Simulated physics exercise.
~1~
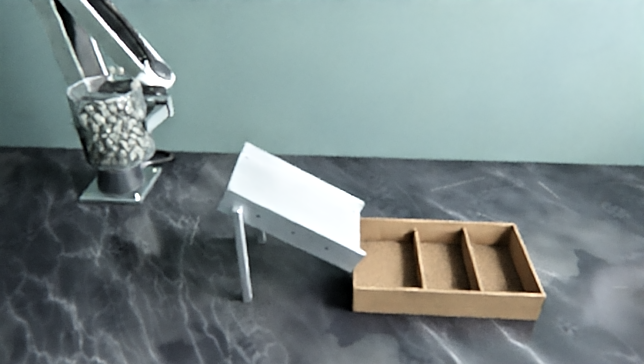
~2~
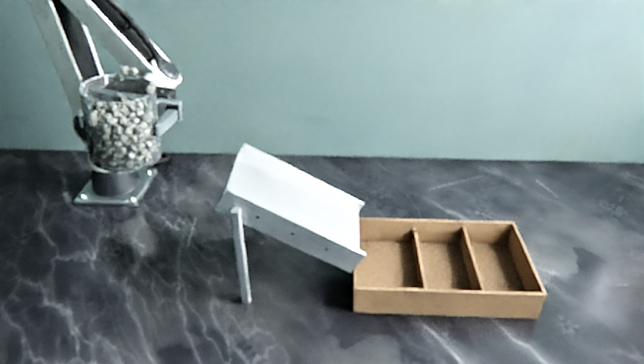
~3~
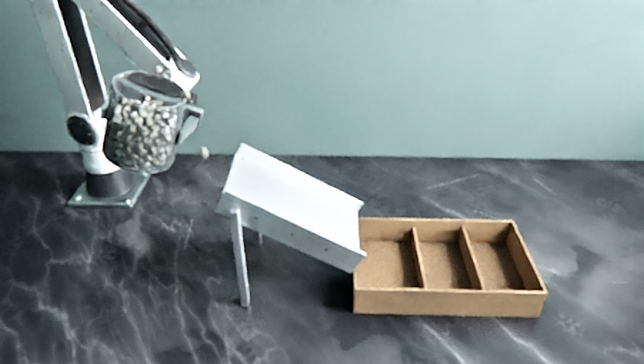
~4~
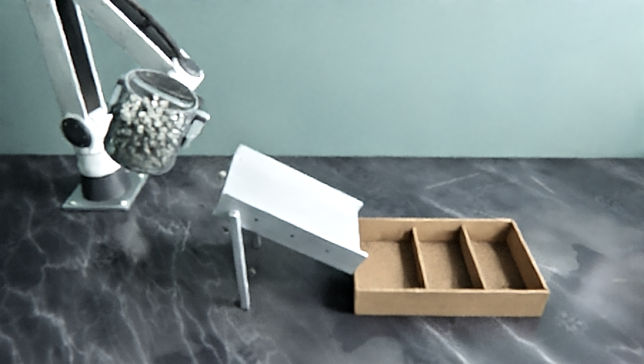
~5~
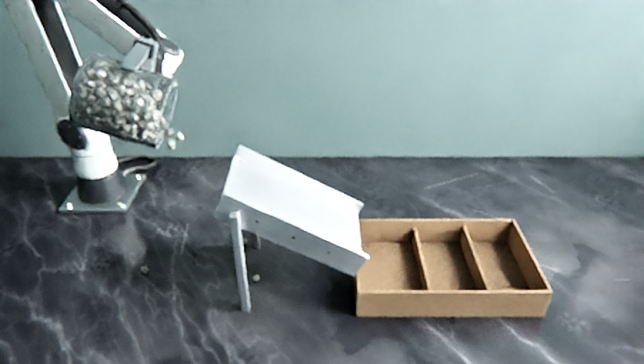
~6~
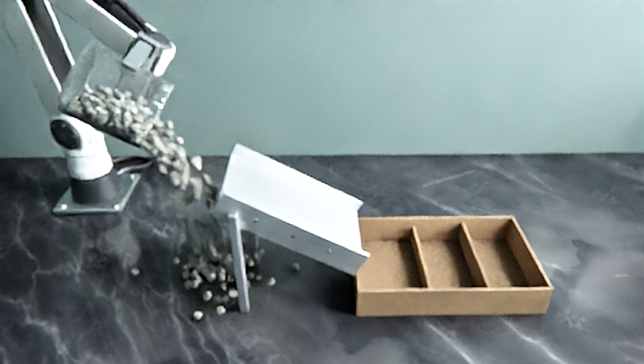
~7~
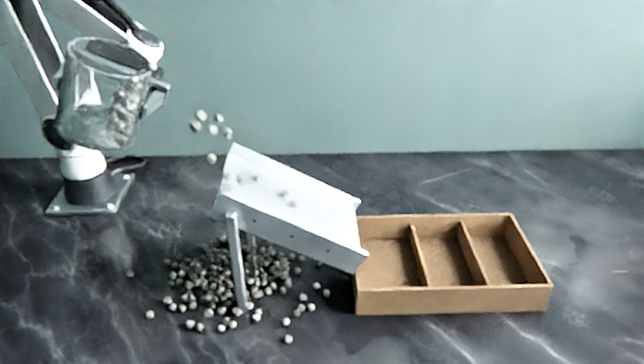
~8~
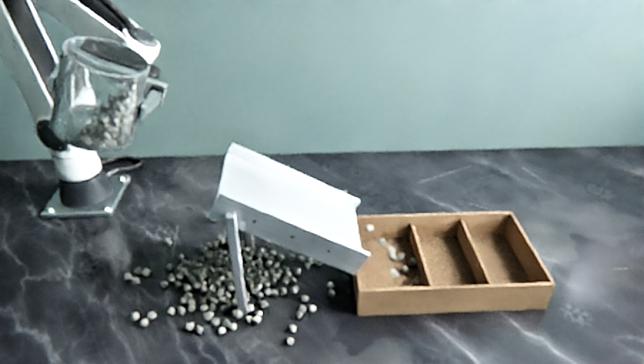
A robotic arm lifts a clear cup of small pebbles and tips it toward a white sloping chute, spilling most onto the dark marbled table beneath, then tilts back with some pebbles still inside as a few slide into the nearest section of a brown divided box.
